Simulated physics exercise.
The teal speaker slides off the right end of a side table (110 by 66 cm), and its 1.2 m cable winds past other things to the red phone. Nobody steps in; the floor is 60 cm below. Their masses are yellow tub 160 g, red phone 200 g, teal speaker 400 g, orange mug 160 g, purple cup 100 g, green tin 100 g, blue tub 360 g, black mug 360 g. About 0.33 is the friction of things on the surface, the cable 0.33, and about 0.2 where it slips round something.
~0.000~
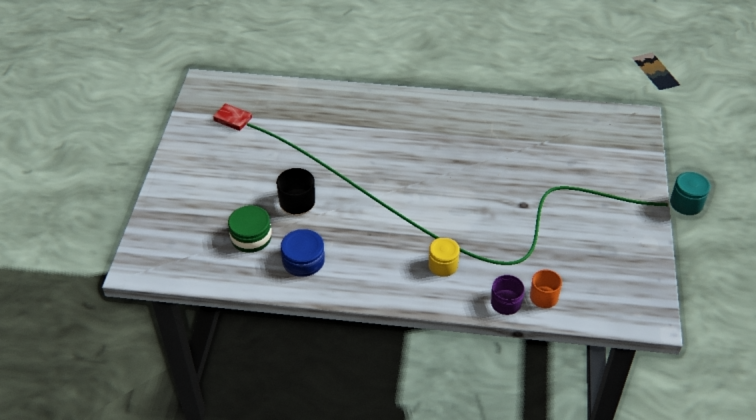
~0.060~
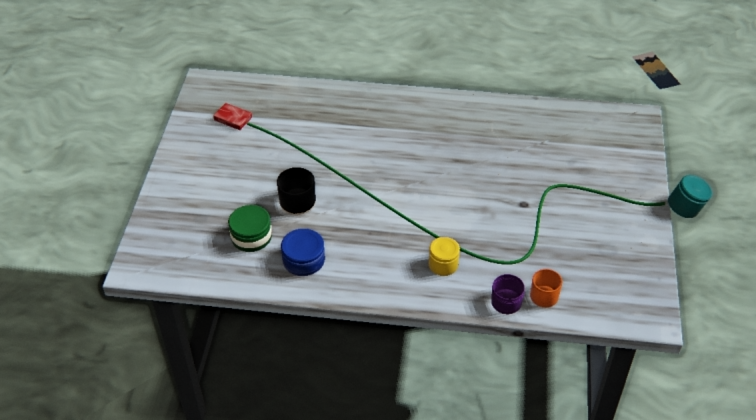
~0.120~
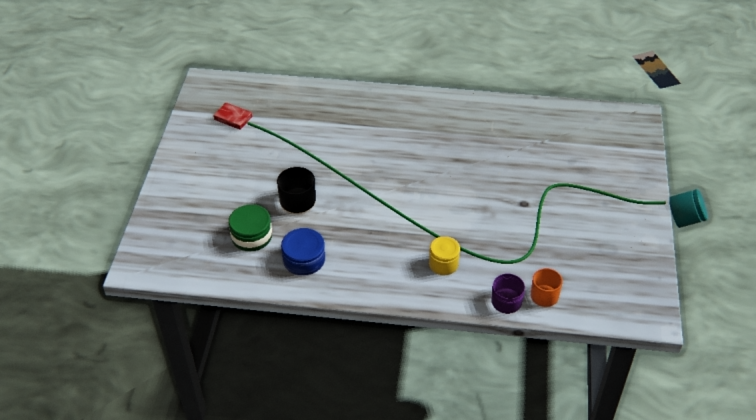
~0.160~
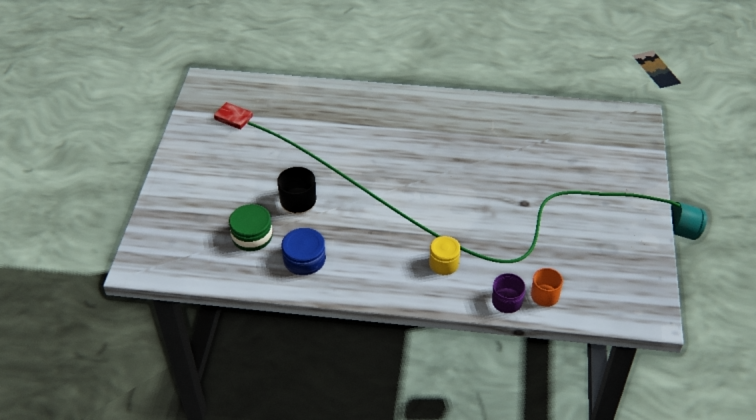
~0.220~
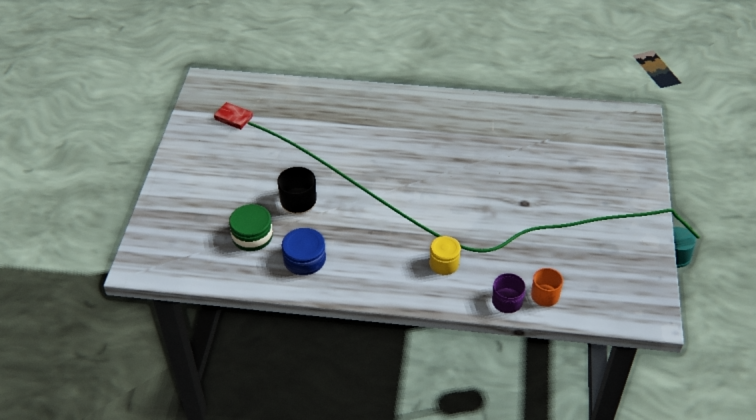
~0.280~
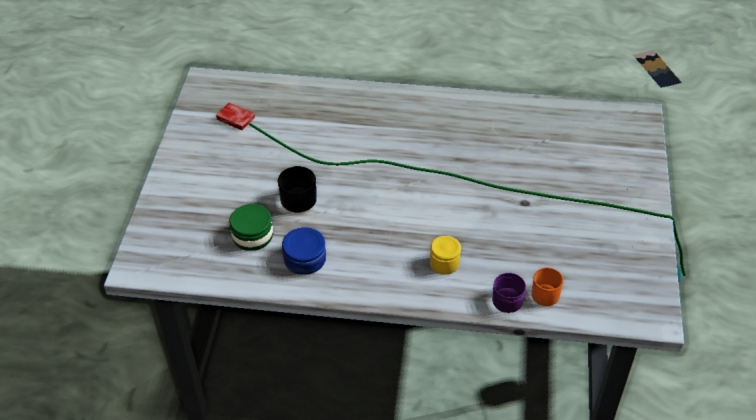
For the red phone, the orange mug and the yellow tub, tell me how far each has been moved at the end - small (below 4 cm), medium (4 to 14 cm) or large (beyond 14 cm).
The red phone has a large shift. The orange mug has a small shift. The yellow tub has a small shift.
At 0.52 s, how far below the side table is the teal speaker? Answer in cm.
Measured: Near 50 cm.
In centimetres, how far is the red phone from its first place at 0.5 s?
About 32 cm.
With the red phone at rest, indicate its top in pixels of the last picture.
(536, 162).
After 0.5 s, the cable's tail end at (395, 141); red phone 33 cm off its start, teal speaker over the edge.
After 0.7 s, the cable's tail end at (504, 164); red phone 57 cm off its start, teal speaker over the edge.
After 1.0 s, the cable's tail end at (550, 173); red phone 68 cm off its start at (535, 161), teal speaker over the edge.
After 1.2 s, the cable's tail end at (552, 173); red phone 68 cm off its start, teal speaker over the edge.
After 2.4 s, the cable's tail end at (552, 173); red phone 68 cm off its start at (536, 162), yellow tub 0 cm off its start at (446, 247), orange mug 0 cm off its start at (549, 279), teal speaker over the edge.
